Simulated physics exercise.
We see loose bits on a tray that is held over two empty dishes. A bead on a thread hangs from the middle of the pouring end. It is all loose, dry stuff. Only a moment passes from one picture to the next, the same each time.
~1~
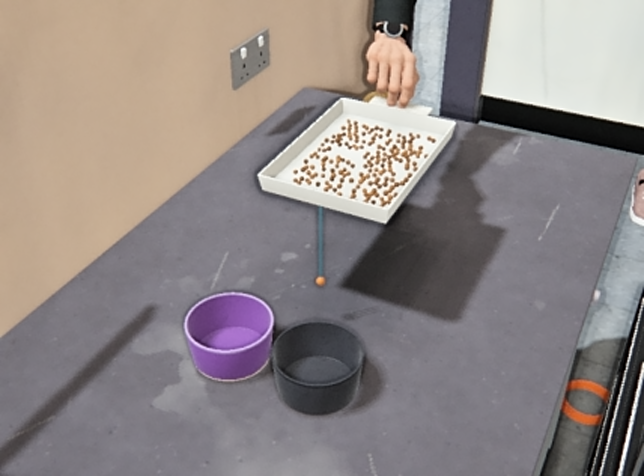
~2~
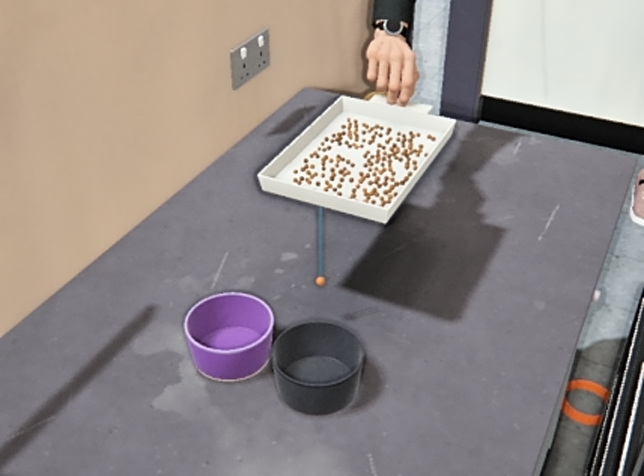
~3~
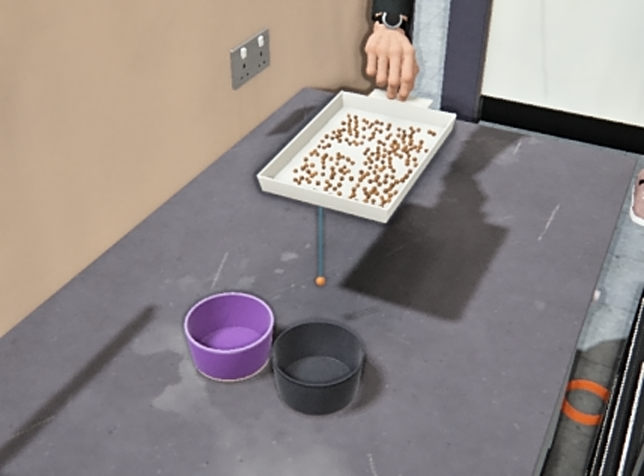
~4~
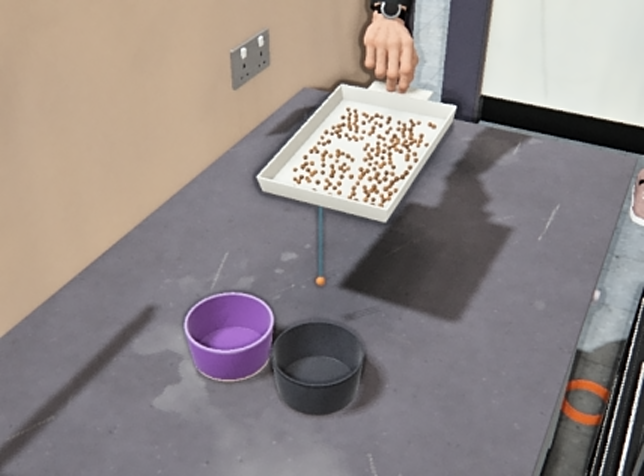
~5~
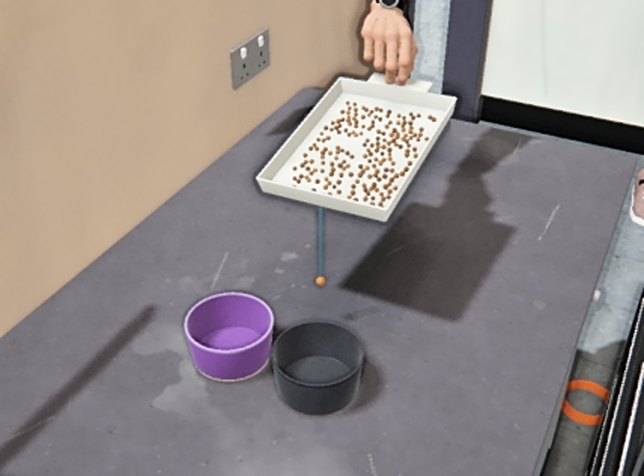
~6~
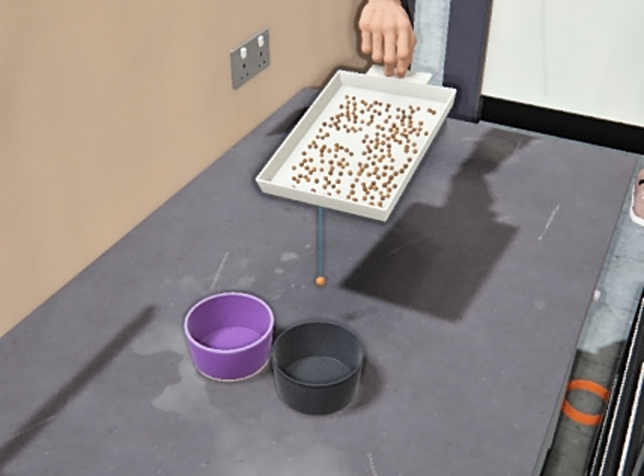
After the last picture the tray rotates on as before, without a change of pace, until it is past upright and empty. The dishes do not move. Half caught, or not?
The two hold less than half of the load.
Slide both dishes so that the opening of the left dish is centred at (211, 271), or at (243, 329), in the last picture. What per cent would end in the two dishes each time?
Near 60 % and 20 %.
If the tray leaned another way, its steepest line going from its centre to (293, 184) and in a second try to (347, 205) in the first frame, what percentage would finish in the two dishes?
In turn 0 and 20 in a hundred.
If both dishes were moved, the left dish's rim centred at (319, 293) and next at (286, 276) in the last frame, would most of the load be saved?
At the first place less than half, at the second under half.
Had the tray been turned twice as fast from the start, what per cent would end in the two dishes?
Some 30 per cent.
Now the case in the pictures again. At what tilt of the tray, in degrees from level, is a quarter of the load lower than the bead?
Around 105° of tilt.
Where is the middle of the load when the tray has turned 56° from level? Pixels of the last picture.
Roughly at (315, 185).
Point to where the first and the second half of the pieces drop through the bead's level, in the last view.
Around (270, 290) and then (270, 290).
Shortly afterwards, tray tipped steeply; the whole lot on the tray.
Next, tray tipped right over; all but a few on the tray; only a few outside both; only a few in the air.
Some moments later, tray tipped past a quarter turn; a little in the right dish; near a quarter in the left dish; near two thirds outside both.
In the end, tray tipped past a quarter turn; a little in the right dish; near a quarter in the left dish; near two thirds outside both.
